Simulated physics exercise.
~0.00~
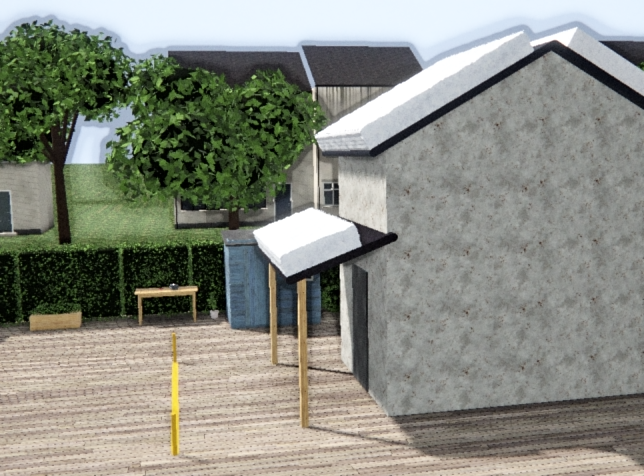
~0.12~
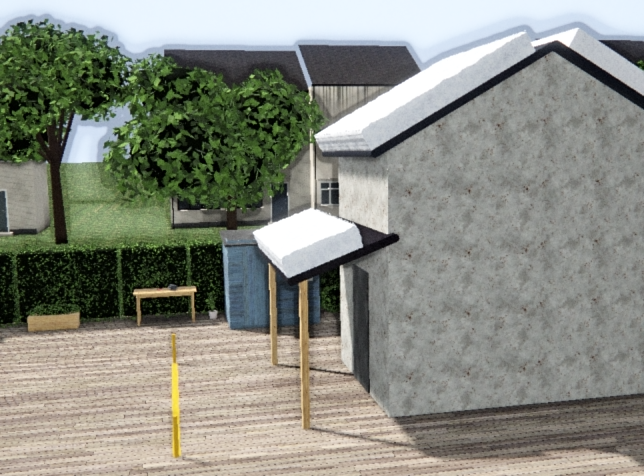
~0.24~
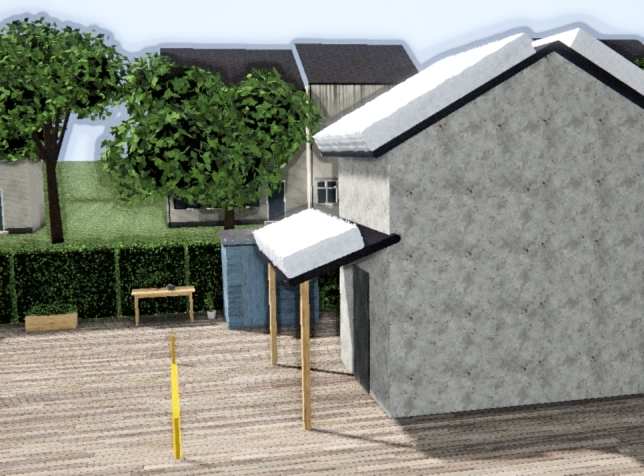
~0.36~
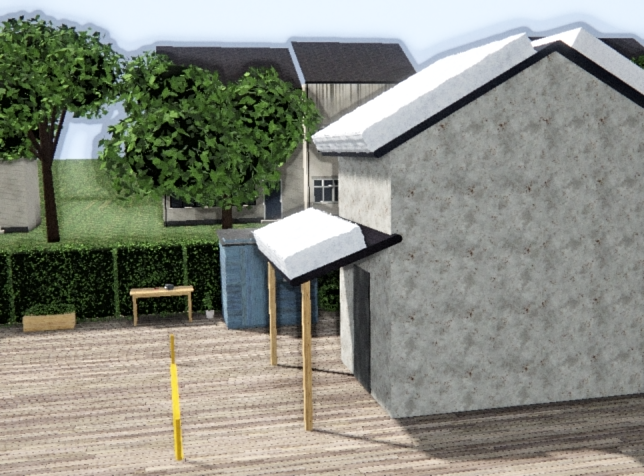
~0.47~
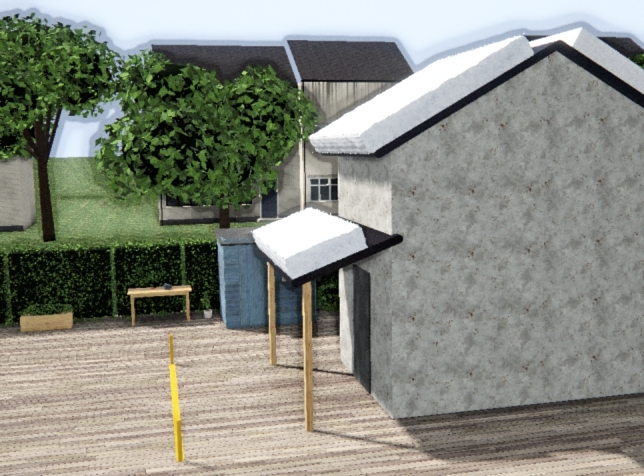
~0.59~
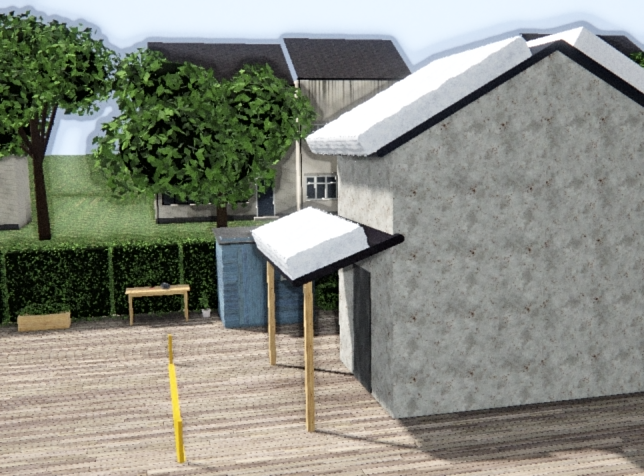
At first, thick white snow covers the grey building's upper roof and the small porch roof below, with a yellow line on the ground nearby. The view drifts slightly, shifting the trees and houses behind leftward, while the upper snow creeps down to the left in one piece, slightly past the roof edge.
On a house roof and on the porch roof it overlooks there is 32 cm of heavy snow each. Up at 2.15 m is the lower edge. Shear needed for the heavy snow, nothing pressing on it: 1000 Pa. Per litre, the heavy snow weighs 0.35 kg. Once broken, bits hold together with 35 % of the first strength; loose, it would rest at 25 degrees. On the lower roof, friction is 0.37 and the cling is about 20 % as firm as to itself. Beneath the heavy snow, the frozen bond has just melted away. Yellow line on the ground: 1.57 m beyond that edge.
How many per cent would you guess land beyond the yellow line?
I would say 42 percent.
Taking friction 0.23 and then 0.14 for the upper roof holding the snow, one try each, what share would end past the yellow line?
About 45 % in the first try and about 40 % in the second.
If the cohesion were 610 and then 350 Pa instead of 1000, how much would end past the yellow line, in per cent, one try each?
In turn about 50 %, 55 %.
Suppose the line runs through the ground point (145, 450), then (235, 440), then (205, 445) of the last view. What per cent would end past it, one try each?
In order, some 30, 65 and 50 percent would end past it.
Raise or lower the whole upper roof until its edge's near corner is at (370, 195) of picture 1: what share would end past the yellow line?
20 per cent or so.
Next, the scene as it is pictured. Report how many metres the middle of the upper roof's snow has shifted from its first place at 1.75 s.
I'd say close to 1.8 m.
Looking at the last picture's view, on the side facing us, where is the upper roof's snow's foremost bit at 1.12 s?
It shows up near (330, 221) in the last picture.
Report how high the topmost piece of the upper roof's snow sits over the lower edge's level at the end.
It ends up some 0.6 m higher than the lower edge.
By 1.12 s, none is below the lower edge and 0 % is past the line.
By 1.75 s, none is below the lower edge and 0 % is past the line.
By 2.37 s, 29 % is below the lower edge and 0 % is past the line.
By 3.00 s, 83 % is below the lower edge and 27 % is past the line.
By 4.10 s, at the end, 84 % is below the lower edge and 42 % is past the line.
